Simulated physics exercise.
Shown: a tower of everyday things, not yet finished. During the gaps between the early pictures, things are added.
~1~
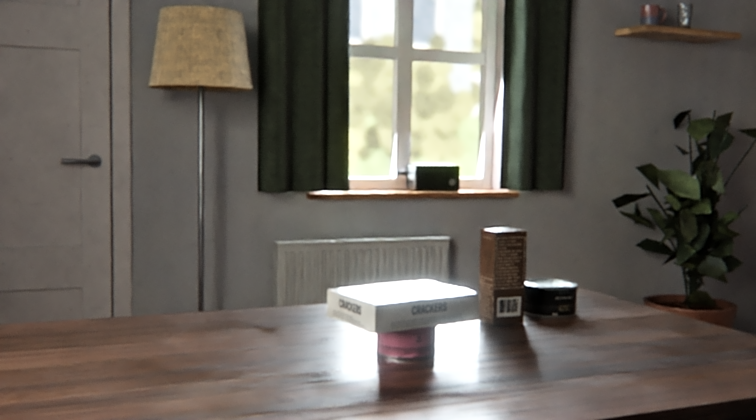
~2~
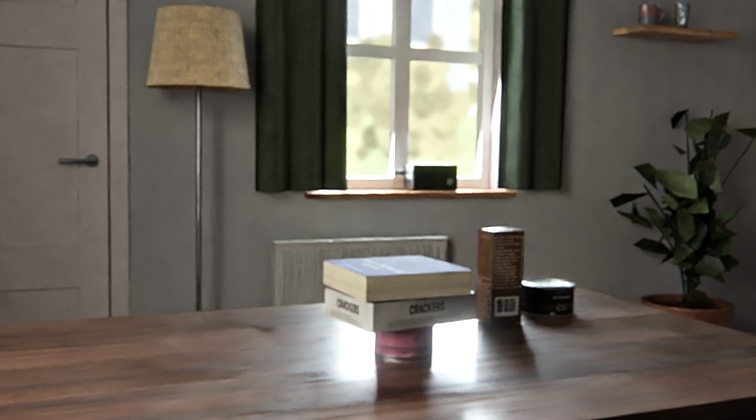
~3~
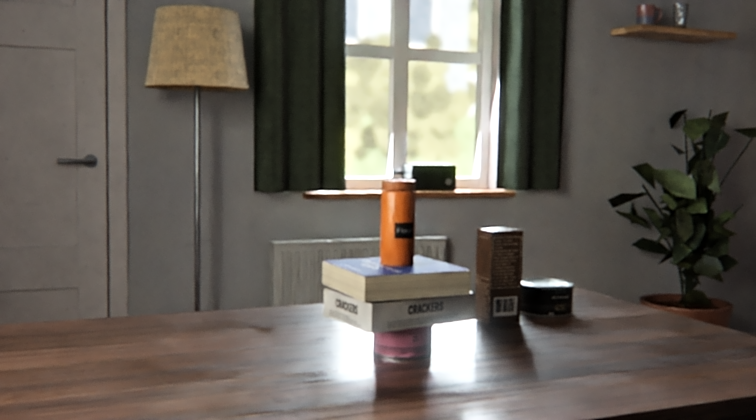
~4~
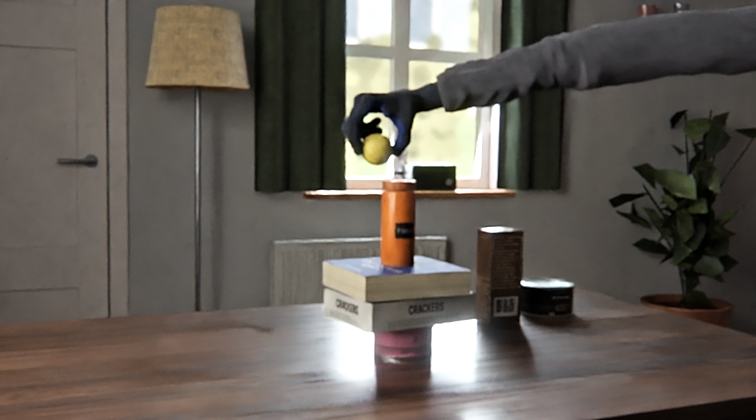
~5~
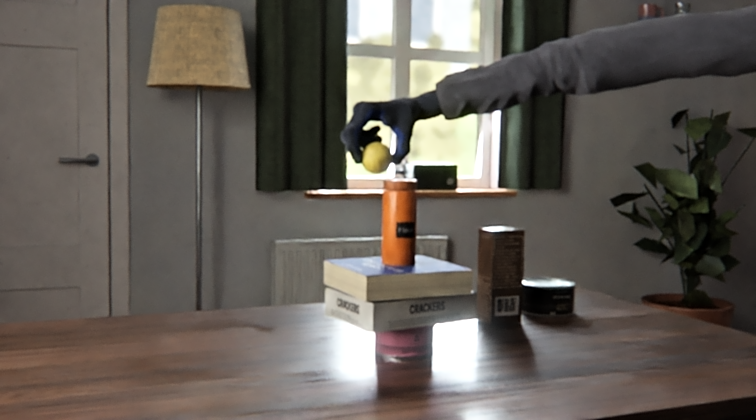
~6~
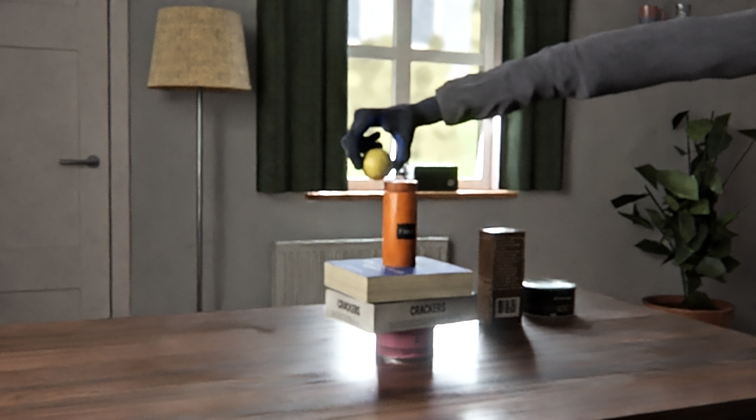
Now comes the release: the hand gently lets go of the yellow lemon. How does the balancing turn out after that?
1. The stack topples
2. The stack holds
The stack topples.
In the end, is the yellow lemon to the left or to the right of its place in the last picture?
Observed: The object is displaced in the leftward direction.
Then, 0.30 s later than the last frame, yellow lemon now fallen.
Then, 0.40 s later than the last frame, things are still on the move.
Then, 0.80 s later than the last frame, nothing new.
Then, 2.20 s later than the last frame, yellow lemon resting near (344, 252).
When it is over, fallen, yellow lemon; the other 6 as before. End places, in pixels of the last picture, yellow lemon near (344, 251). The pile comes apart.
